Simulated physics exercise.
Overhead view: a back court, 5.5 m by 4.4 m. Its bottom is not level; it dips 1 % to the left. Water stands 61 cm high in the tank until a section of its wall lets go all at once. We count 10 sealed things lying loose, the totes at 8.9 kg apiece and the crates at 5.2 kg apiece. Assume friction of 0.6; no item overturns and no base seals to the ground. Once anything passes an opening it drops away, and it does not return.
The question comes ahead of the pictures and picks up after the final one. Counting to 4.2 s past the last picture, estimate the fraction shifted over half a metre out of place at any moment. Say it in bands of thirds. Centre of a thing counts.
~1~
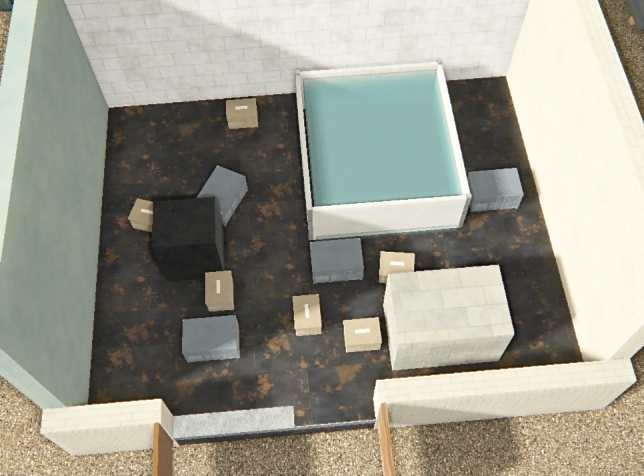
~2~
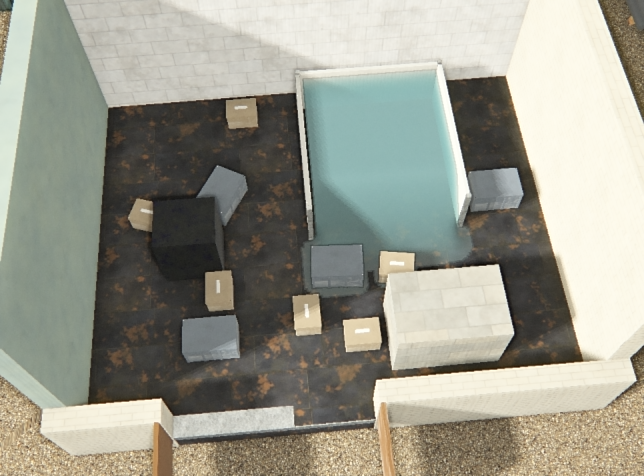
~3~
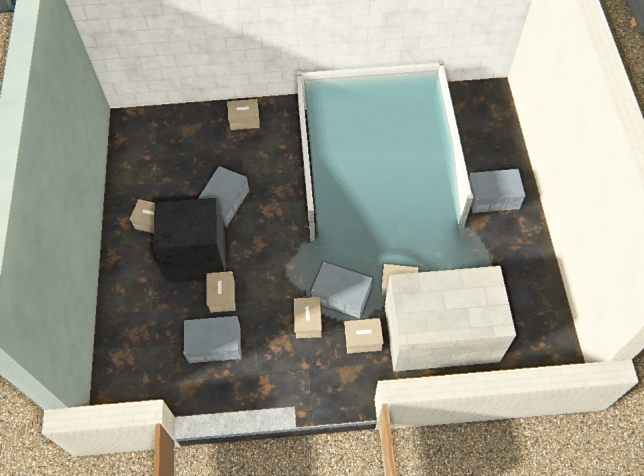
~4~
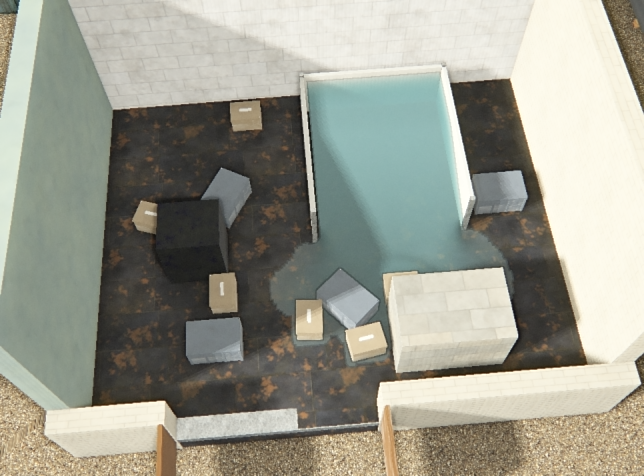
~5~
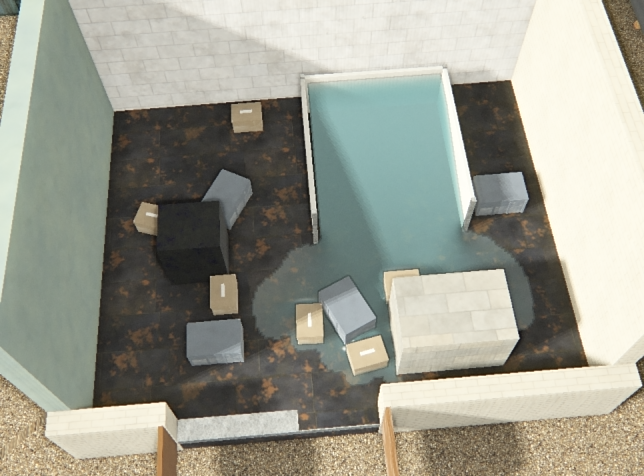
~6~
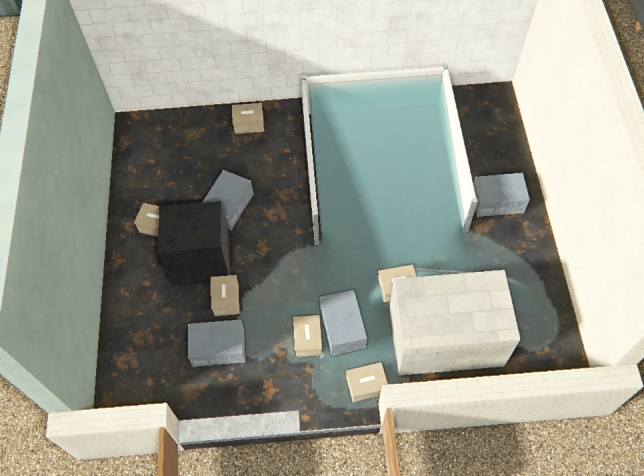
I would put it at two thirds or more.
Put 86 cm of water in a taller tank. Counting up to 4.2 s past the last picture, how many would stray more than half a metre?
With that change, 7 of them.
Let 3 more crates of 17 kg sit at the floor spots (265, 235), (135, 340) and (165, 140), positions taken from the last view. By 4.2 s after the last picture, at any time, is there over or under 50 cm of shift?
The first comes out within the limit, the second beyond the limit, the third within the limit.
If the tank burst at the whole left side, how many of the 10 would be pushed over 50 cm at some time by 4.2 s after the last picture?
Then 5 of them would.
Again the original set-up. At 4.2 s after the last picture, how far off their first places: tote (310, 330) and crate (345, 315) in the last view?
In that order: Washed out, washed out.
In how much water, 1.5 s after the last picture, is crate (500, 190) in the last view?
About 3 cm.
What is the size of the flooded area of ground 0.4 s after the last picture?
About 10.0 m2.
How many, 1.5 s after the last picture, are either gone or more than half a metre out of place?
By that point, 5.
Then, 0.4 s after the last picture 4 of 10 are over 50 cm from their spots; 2 afloat.
Then, 1.5 s after the last picture 5 of 10 are over 50 cm from their spots; 0 afloat.
Then, 2.8 s after the last picture 7 of 10 are over 50 cm from their spots; 3 afloat.
Then, 4.2 s after the last picture 7 of 10 are over 50 cm from their spots, and 7 have been at some point; 2 afloat.
